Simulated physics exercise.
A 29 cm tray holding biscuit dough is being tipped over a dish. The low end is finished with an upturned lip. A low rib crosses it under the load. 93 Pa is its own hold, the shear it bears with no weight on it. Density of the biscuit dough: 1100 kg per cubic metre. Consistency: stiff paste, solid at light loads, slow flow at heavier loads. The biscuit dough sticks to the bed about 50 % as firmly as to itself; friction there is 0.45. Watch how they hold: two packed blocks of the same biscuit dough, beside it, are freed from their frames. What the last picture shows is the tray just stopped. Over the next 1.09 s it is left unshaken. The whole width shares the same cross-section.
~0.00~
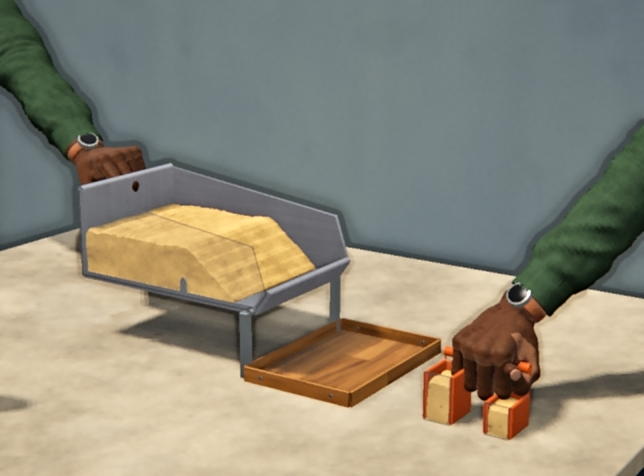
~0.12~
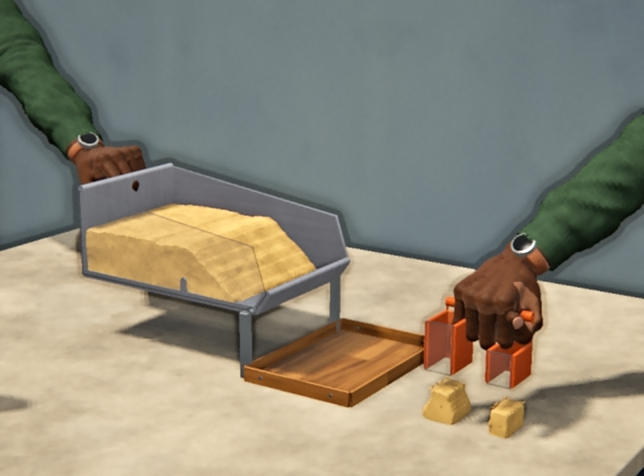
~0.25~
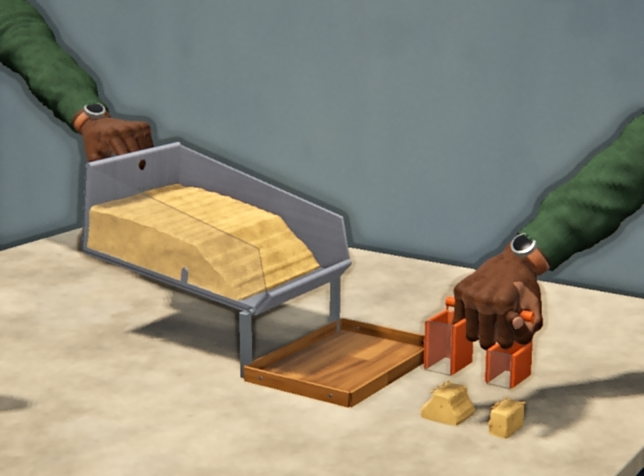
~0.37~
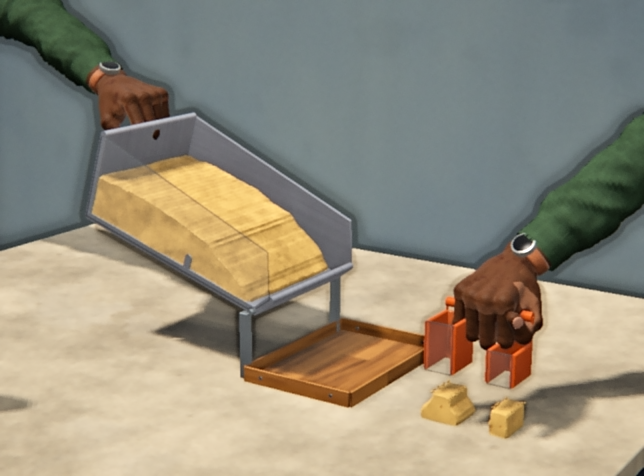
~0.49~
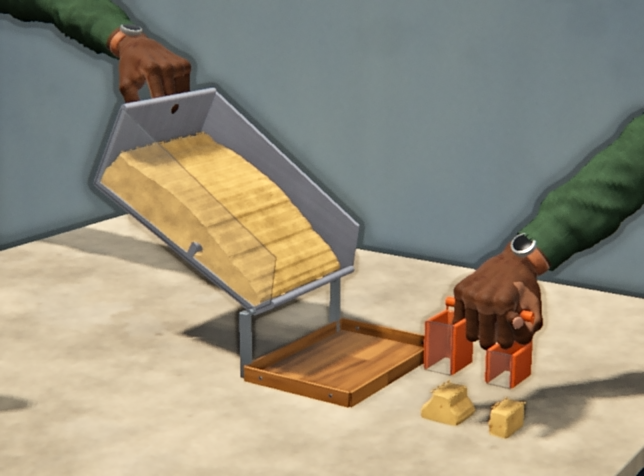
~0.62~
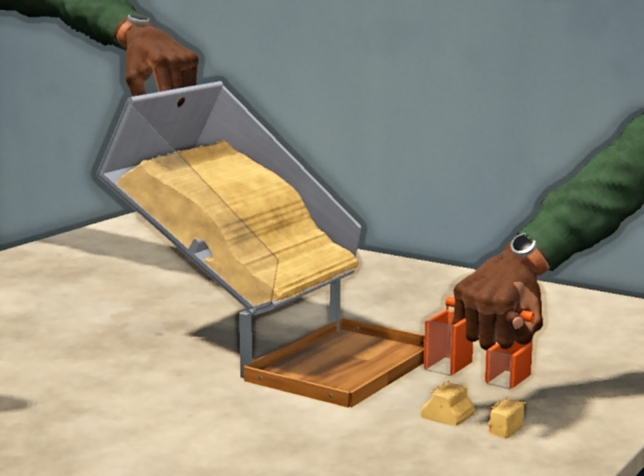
At first, a gray tray of pale yellow, dough-like material sits level while a right hand lifts two orange molds off small blocks, which slump slightly. Then the other hand raises the tray's left end, tilting it steeply toward the wooden dish, and the material shifts down toward the lower right edge.
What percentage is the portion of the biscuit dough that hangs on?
Roughly 45 %.
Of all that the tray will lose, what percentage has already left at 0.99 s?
I'd put it near 80 %.
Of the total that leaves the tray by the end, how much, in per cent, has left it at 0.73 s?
10 per cent.
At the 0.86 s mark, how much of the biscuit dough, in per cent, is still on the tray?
The share is roughly 75 per cent.
By 0.73 s, the tilt is 30 degrees and 93 % is on the bed.
By 0.86 s, the tilt is 30 degrees and 73 % is on the bed.
By 0.99 s, the tilt is 30 degrees and 57 % is on the bed.
By 1.12 s, the tilt is 30 degrees and 49 % is on the bed.
By 1.67 s, at the end, the tilt is 30 degrees and 45 % is on the bed.
